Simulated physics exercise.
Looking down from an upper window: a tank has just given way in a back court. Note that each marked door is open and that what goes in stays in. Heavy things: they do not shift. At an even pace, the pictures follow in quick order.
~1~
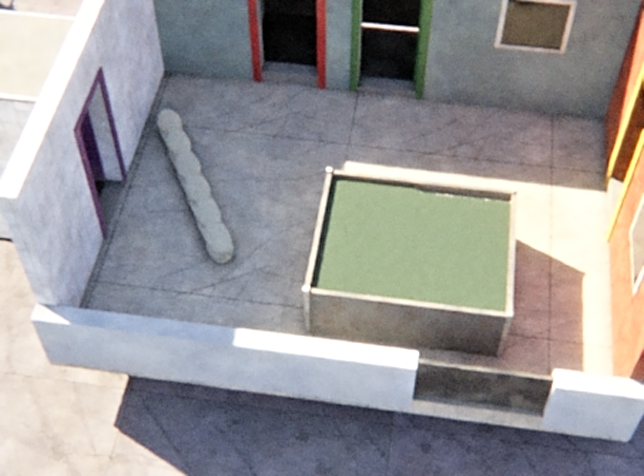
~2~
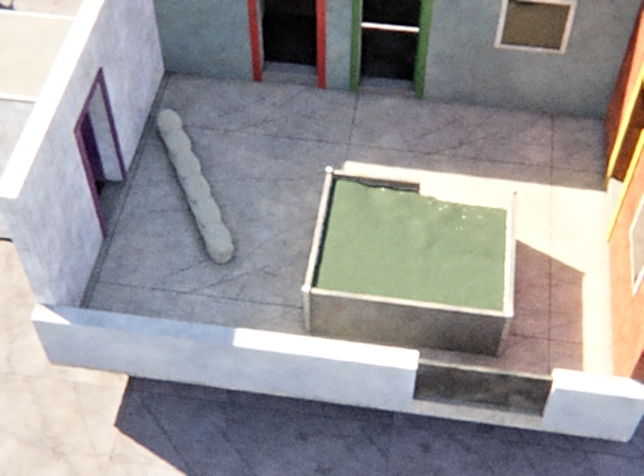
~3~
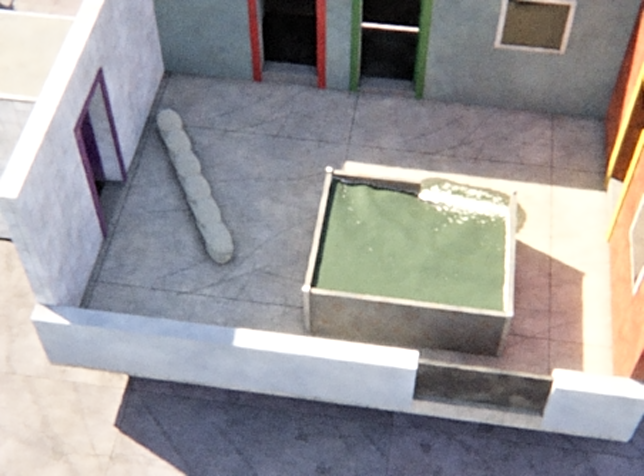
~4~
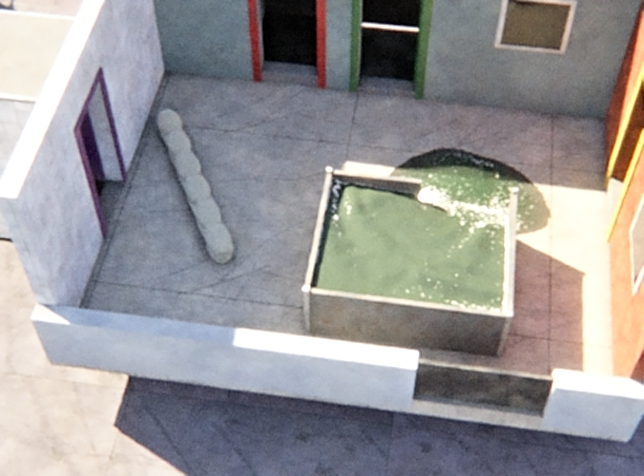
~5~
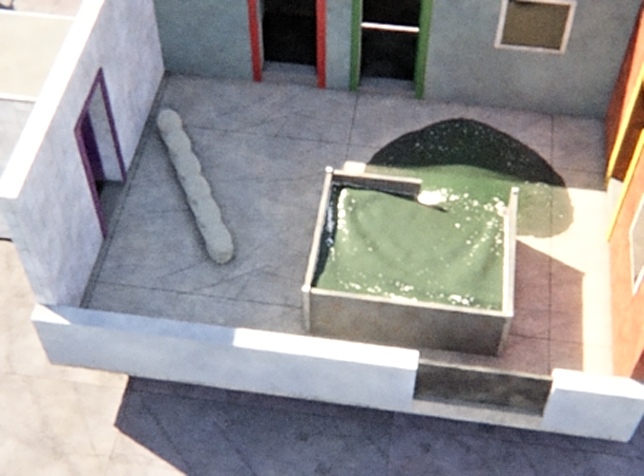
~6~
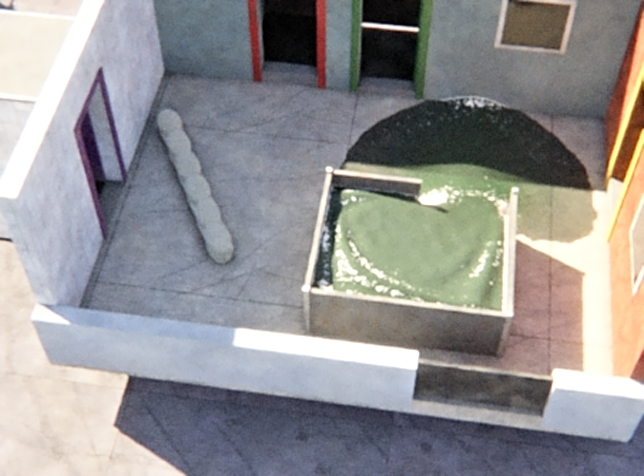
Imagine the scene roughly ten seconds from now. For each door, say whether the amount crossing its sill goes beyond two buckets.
My prediction: Yellow door: Little enough water; green door: Too much water; purple door: Little enough water; red door: Little enough water.
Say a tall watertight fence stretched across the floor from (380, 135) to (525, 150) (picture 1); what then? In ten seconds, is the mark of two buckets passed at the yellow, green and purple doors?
Yellow door overshoots, green door falls short, purple door falls short.
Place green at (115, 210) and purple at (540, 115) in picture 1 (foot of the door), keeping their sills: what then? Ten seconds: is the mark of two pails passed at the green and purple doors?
Green is not flooded, purple is flooded.
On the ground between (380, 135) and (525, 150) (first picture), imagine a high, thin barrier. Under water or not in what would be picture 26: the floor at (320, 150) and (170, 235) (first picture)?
As listed: Flooded, clear.
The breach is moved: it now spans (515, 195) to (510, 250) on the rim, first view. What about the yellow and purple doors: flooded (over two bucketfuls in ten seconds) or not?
Lab note: The yellow one tops the threshold, the purple one tops the threshold.
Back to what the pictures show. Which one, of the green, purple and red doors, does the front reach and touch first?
It is the door marked green.
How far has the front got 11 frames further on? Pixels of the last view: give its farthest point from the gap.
I'd put it around (207, 83).
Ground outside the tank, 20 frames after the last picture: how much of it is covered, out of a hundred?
My best guess is some 60 %.
A moment on, water covers 30 % of the floor; the yellow door wet at the sill, nothing in, the green door under two buckets in, the purple door not reached, the red door not reached.
Next, water covers 30 % of the floor; the yellow door wet at the sill, nothing in, the green door over two buckets in, the purple door not reached, the red door wet at the sill, nothing in.
Then, water covers 60 % of the floor; the yellow door under two buckets in, the green door far over two buckets in, the purple door not reached, the red door wet at the sill, nothing in.
Later, water covers 90 % of the floor; the yellow door under two buckets in, the green door far over two buckets in, the purple door wet at the sill, nothing in, the red door wet at the sill, nothing in.
In the end, water covers 95 % of the floor; the yellow door under two buckets in, the green door far over two buckets in, the purple door under two buckets in, the red door wet at the sill, nothing in.
